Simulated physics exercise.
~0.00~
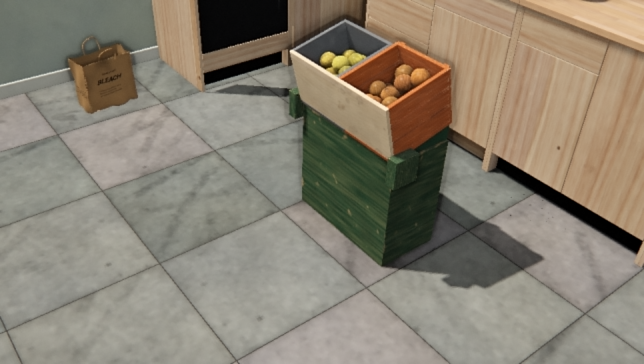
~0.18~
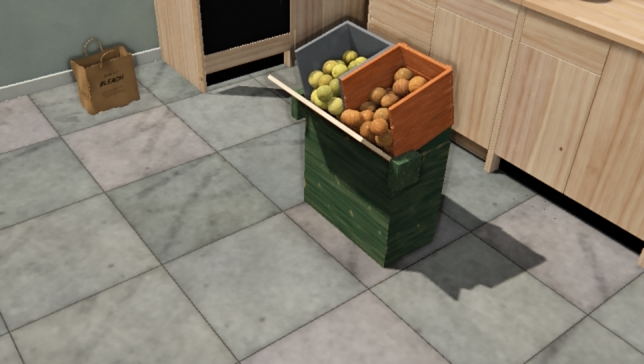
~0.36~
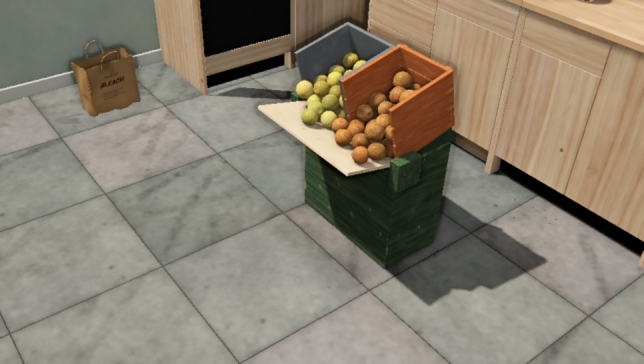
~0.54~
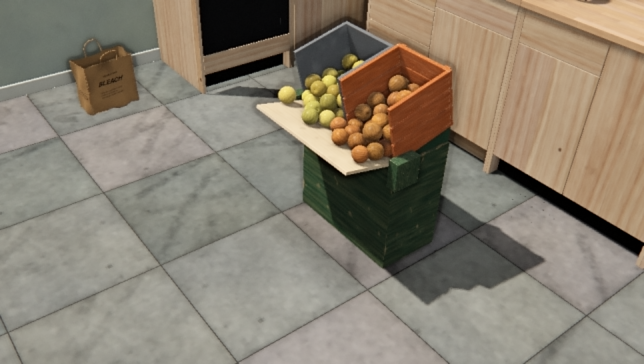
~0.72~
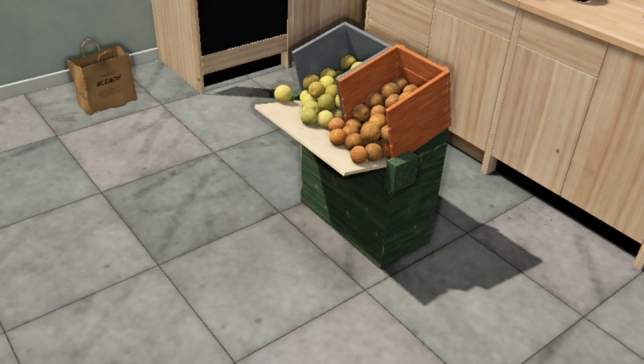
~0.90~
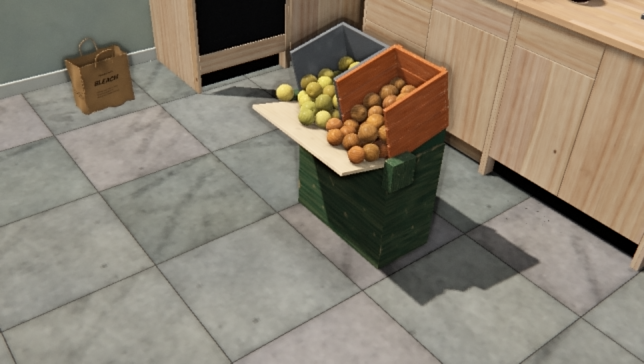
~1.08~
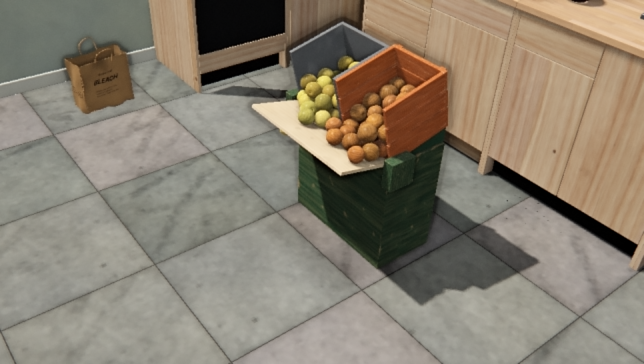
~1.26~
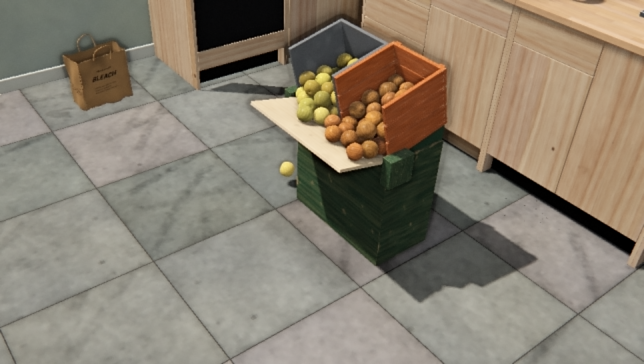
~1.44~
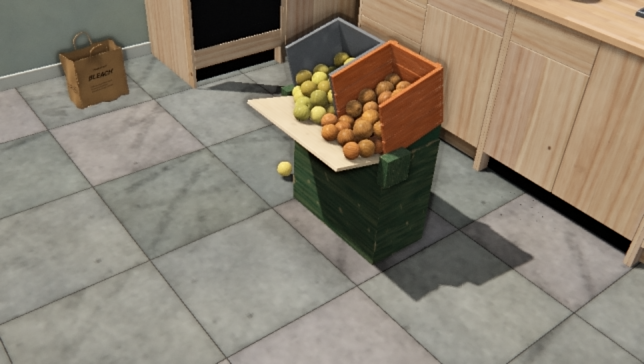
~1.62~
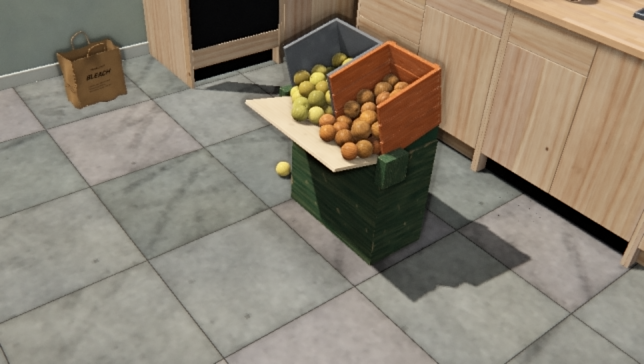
A kitchen corner with grey and pinkish floor tiles and pale wood cabinets is seen from above through a slightly swaying camera. A grey bin of yellow-green apples and, to its right, an orange bin of brownish onions sit tilted on a green planked crate, while a paper bag stands at the far left. The pale flap across their front swings down, and fruit and onions slide forward onto it and settle. One yellow apple lingers at the flap's left edge, then drops to the floor beside the crate. It rests there, while everything else stays heaped in the bins and on the flap.
